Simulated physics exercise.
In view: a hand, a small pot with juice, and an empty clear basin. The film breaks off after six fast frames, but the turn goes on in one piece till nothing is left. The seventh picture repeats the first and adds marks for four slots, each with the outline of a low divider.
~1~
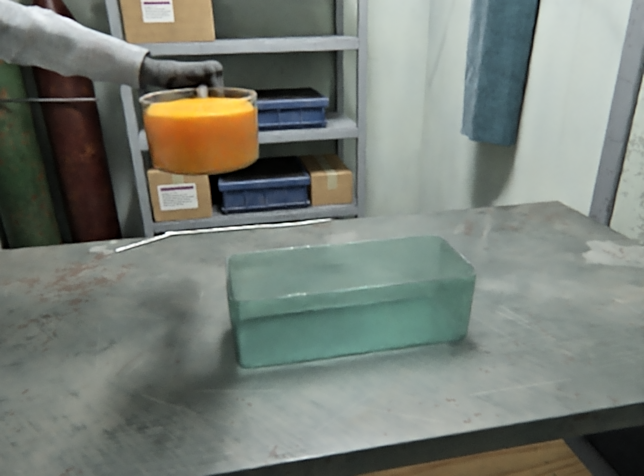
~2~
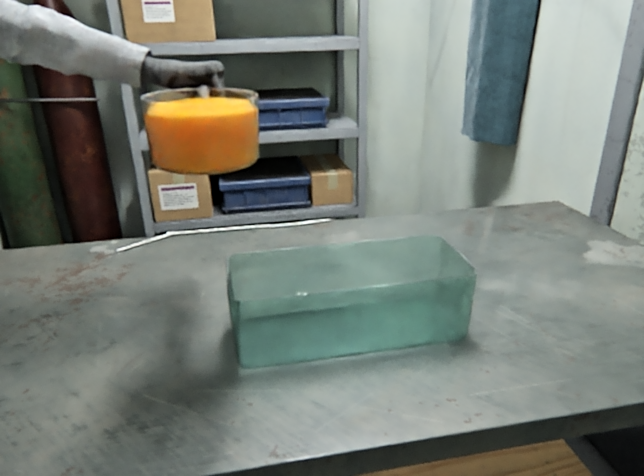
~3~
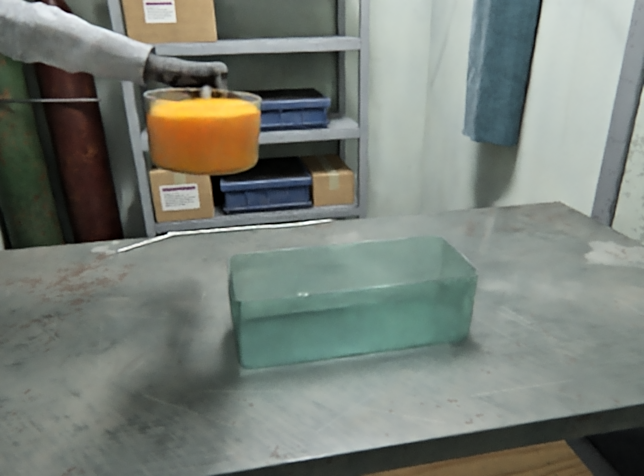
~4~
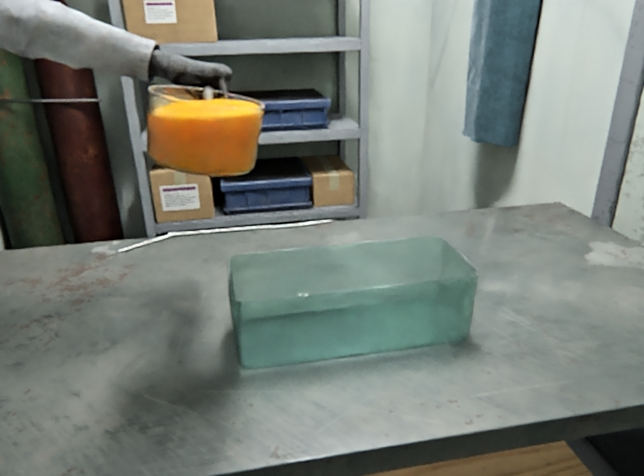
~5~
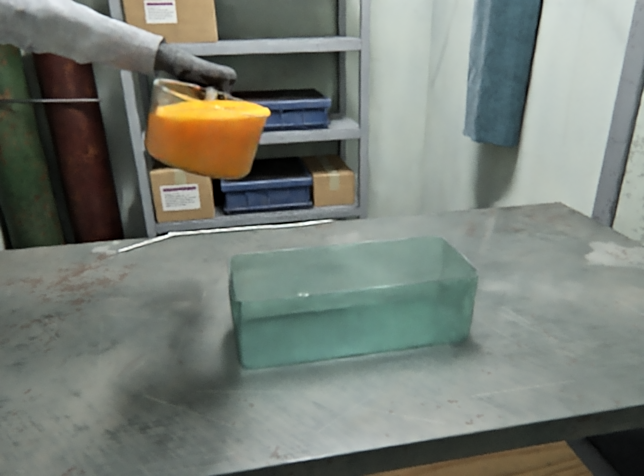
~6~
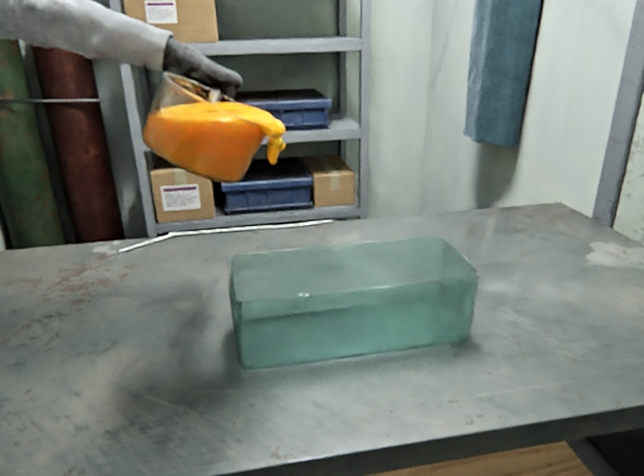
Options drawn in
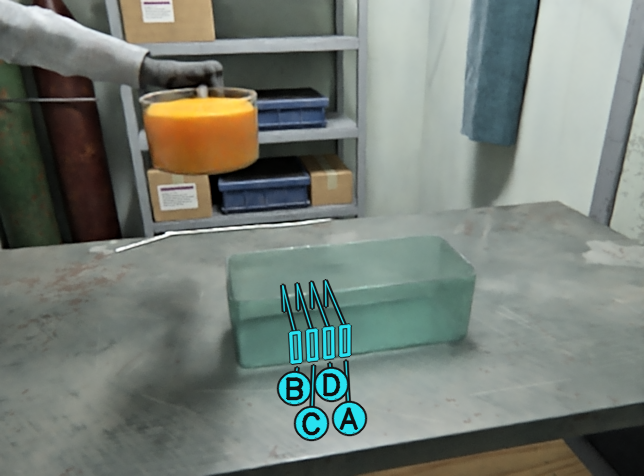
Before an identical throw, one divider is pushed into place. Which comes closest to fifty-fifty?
Position A.
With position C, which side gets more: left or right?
The right side.
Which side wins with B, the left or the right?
The right side.
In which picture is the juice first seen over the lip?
Picture 5.
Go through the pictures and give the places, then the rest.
Upright, lip at (254, 93); basin from (237, 366) to (465, 336); nothing has left yet, in the first picture.
Upright, lip at (255, 94); nothing has left yet, in the second picture.
Tipped about 5°, lip at (259, 98); nothing has left yet, in the third picture.
Tipped about 11°, lip at (262, 104); nothing has left yet, in the fourth picture.
Tipped about 19°, lip at (265, 113); juice is over the lip, down to (265, 113), in the fifth picture.
Tipped about 29°, lip at (268, 123); juice is over the lip, down to (272, 159), in the sixth picture.
On the marked copy, A at (345, 361); B at (297, 368); C at (313, 365); D at (329, 363).
If A is chosen, about 50 % ends left of the wall and 49 % right of it.
If B is chosen, about 5 % ends left of the wall and 94 % right of it.
If C is chosen, about 13 % ends left of the wall and 86 % right of it.
If D is chosen, about 30 % ends left of the wall and 68 % right of it.
